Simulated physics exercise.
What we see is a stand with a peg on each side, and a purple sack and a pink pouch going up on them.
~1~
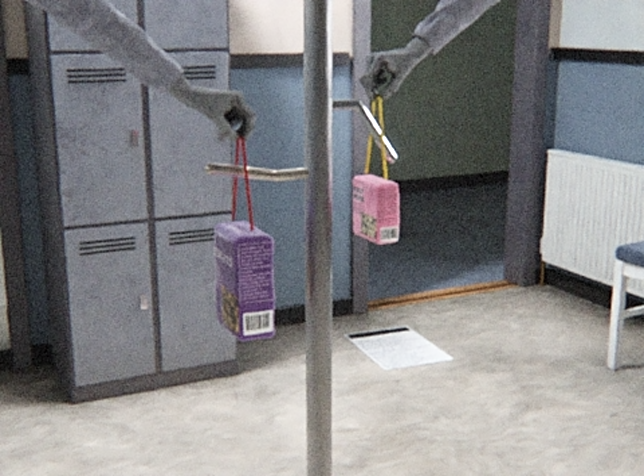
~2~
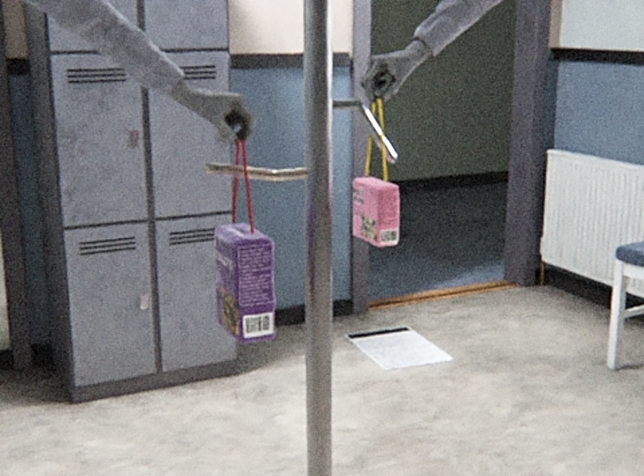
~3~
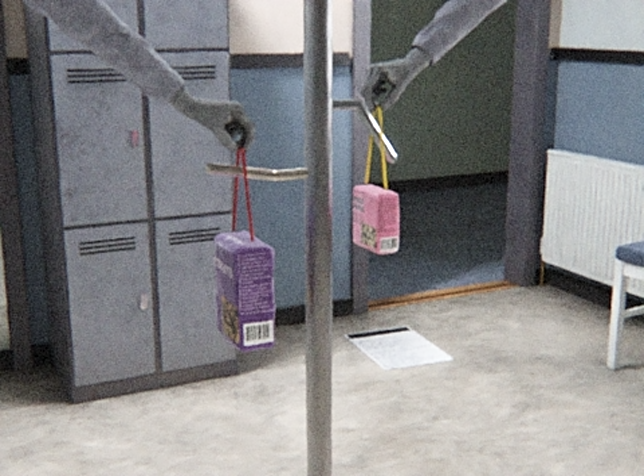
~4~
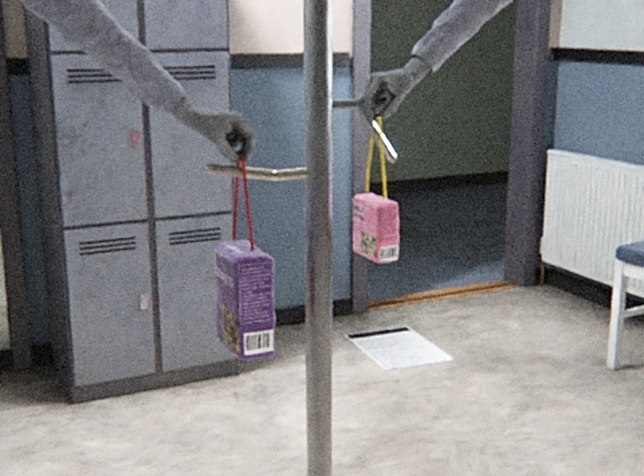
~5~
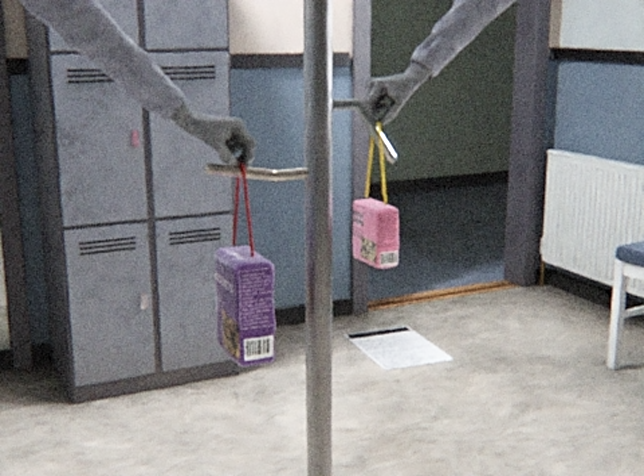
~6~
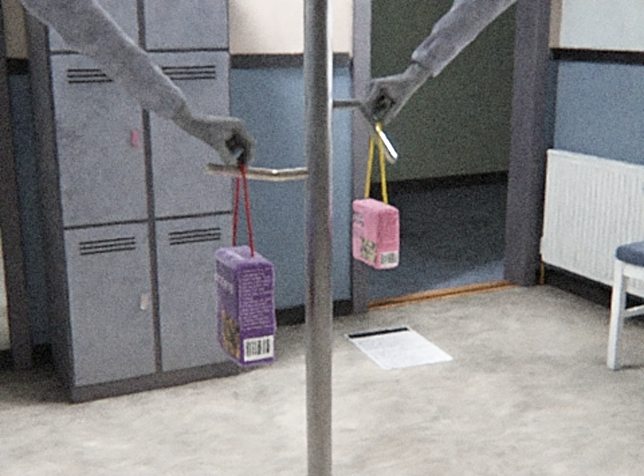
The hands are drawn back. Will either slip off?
As it turns out, the purple sack stays hanging. The pink pouch drops to the floor.
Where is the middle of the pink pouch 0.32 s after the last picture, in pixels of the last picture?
At about (374, 359).
Then, 0.32 s on from there, purple sack still up near (245, 307); pink pouch falling near (374, 359).
Then, 0.58 s on from there, purple sack still up near (249, 308); pink pouch on the floor.
In the end, purple sack still up near (248, 307); pink pouch on the floor. The purple sack holds on and the pink pouch comes down.
